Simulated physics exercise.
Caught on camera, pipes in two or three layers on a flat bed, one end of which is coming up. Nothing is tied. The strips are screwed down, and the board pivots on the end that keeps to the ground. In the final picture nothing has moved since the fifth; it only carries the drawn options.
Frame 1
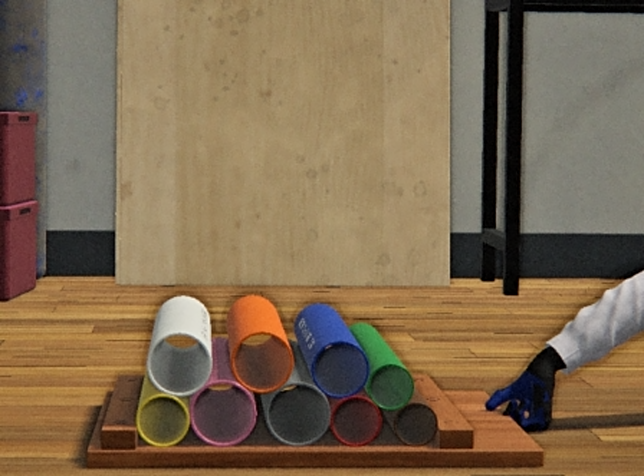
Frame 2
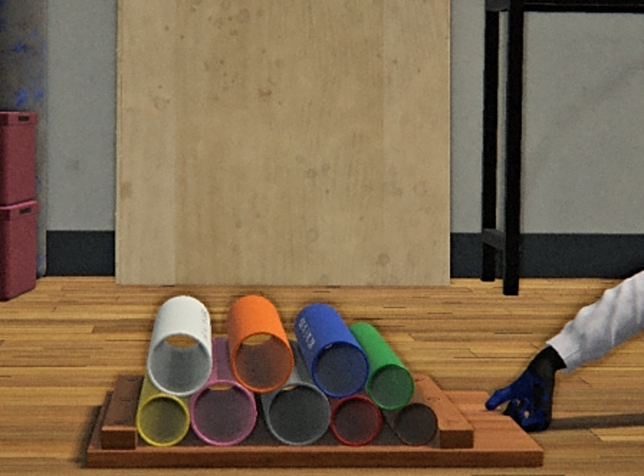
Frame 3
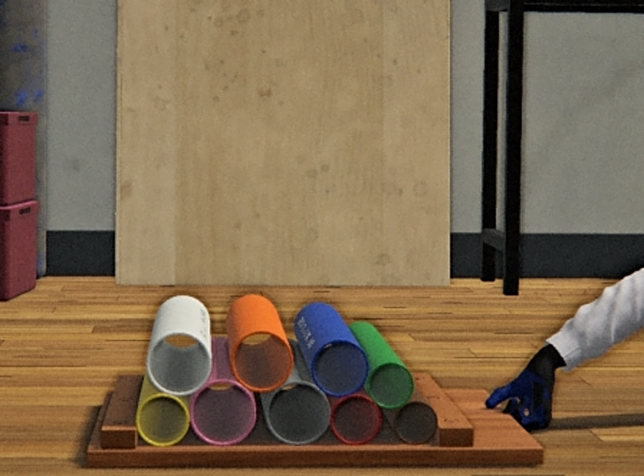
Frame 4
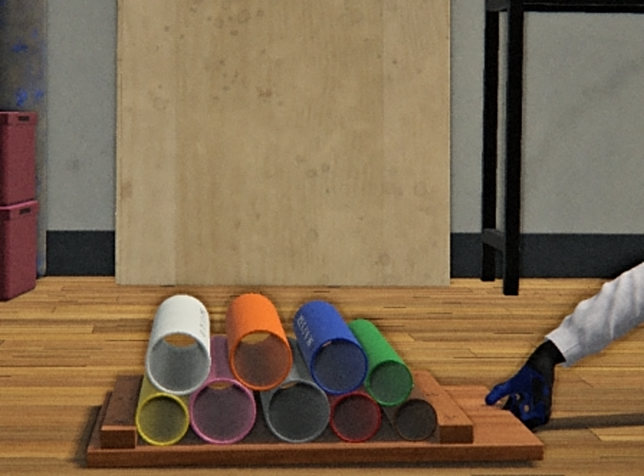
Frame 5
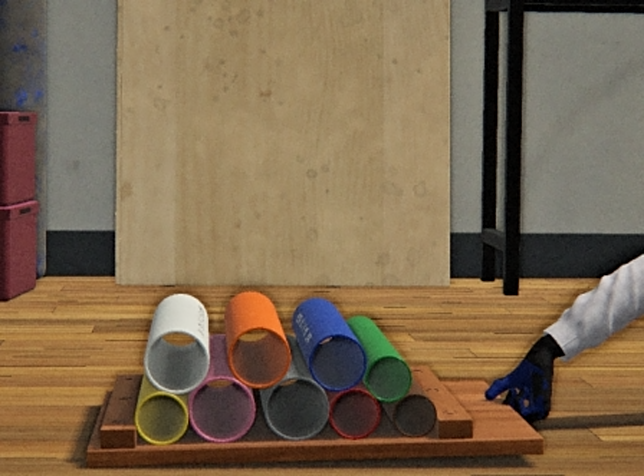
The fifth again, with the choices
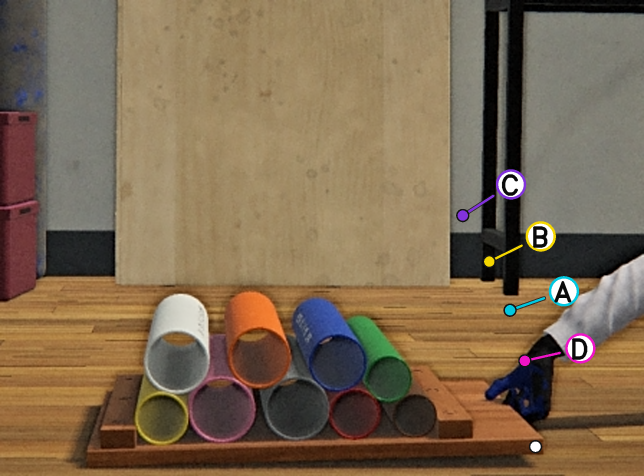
A gloved hand at the right slowly raised that end of a wooden board very slightly, while the colourful pipes stacked on it between two wooden strips barely shifted and kept their places.
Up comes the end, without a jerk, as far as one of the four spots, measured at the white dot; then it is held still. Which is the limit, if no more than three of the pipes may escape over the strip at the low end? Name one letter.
No higher than C.
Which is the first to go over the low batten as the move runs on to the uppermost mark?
First is the white one.
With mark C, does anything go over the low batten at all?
Yes, at C.
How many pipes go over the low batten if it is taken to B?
With B, one.
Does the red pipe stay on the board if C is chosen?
The red pipe: Yes.
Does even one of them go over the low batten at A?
Yes, at A.
On the copy, A at (510, 311); B at (489, 262); C at (463, 216); D at (525, 361); the white dot at (536, 447).
On C. First, board at 19°.
Then, board at 33°.
Finally, board at 33°, two over the low batten (orange, white).
By contrast, A one over the low batten (white); B one over the low batten (white); D none over the low batten.
